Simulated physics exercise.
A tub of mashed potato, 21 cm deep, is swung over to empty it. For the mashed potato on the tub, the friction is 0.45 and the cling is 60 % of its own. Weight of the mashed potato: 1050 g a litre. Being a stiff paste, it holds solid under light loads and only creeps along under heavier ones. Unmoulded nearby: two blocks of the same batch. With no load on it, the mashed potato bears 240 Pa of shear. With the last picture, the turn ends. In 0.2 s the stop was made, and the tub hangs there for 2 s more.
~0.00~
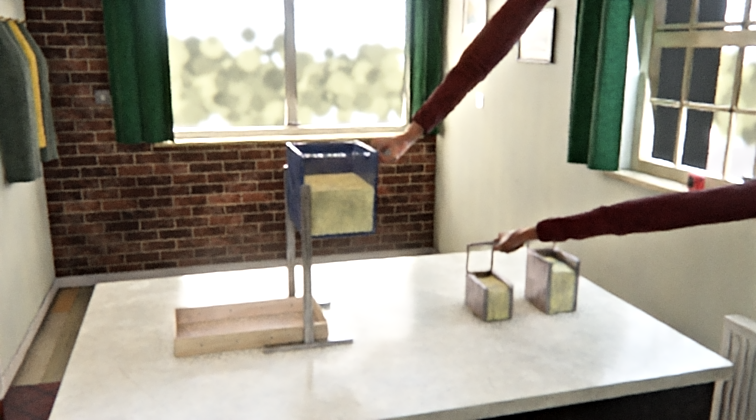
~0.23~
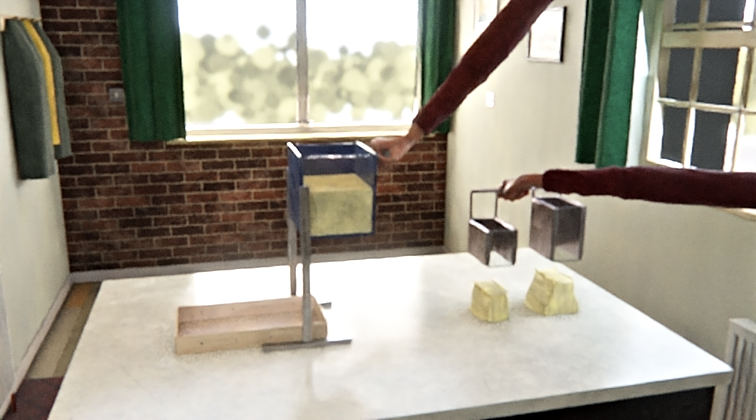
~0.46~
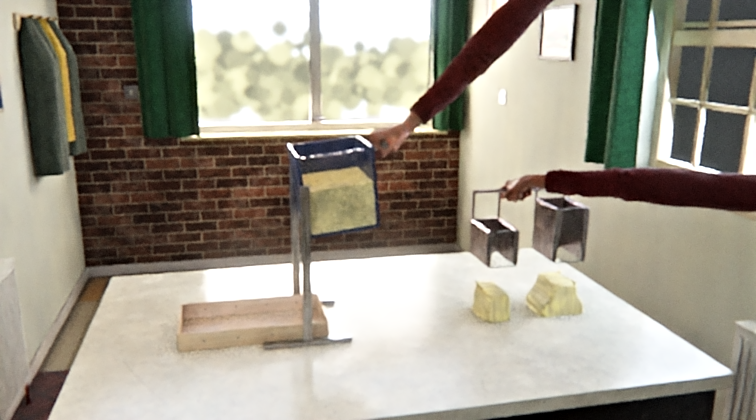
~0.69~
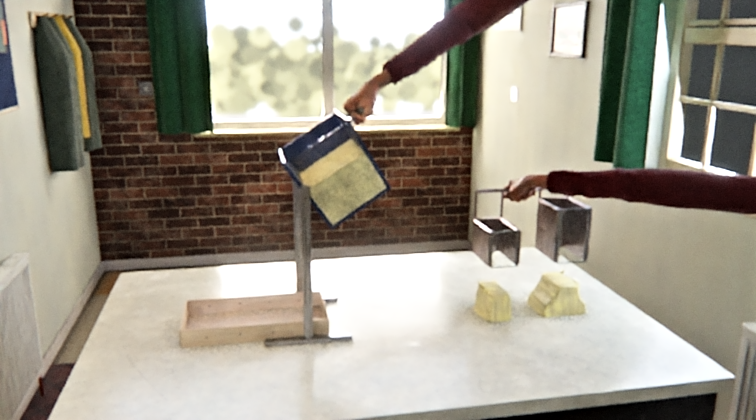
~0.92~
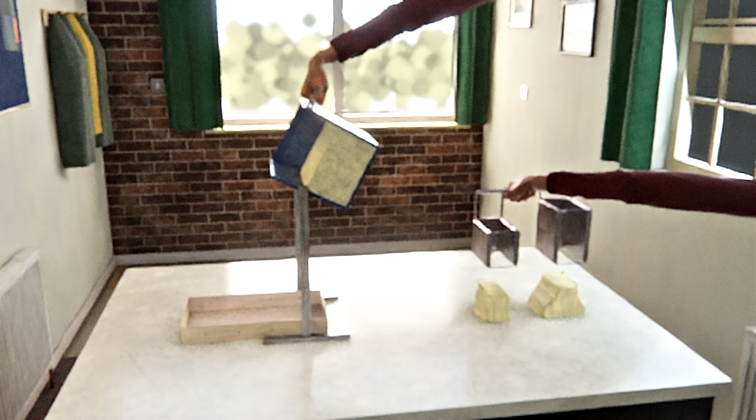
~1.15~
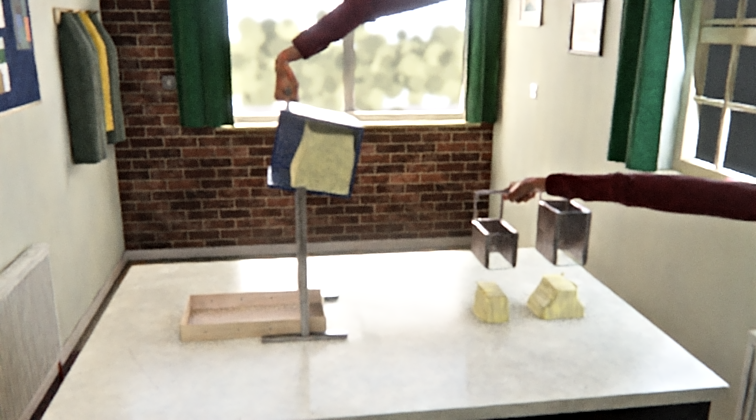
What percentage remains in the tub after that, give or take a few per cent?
100 %.
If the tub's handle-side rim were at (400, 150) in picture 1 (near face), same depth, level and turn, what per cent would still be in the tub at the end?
It would be near 80 %.
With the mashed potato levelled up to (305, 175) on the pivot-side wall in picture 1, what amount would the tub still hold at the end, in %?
That works out near 80 %.
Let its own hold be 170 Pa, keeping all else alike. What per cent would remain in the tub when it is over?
In that case close to 100 in a hundred.
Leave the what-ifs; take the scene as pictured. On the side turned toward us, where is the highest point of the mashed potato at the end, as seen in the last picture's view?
The highest point sits at around (336, 142).
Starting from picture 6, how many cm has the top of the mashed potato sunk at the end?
3 cm or so.
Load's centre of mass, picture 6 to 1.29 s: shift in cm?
Something like 2 cm, I'd say.
By 1.29 s, the tub is at 79 degrees and holds 100 %.
By 1.46 s, the tub is at 79 degrees and holds 100 %.
By 1.63 s, the tub is at 79 degrees and holds 100 %.
By 1.80 s, the tub is at 79 degrees and holds 100 %.
By 3.15 s, at the end, the tub is at 79 degrees and holds 100 %.
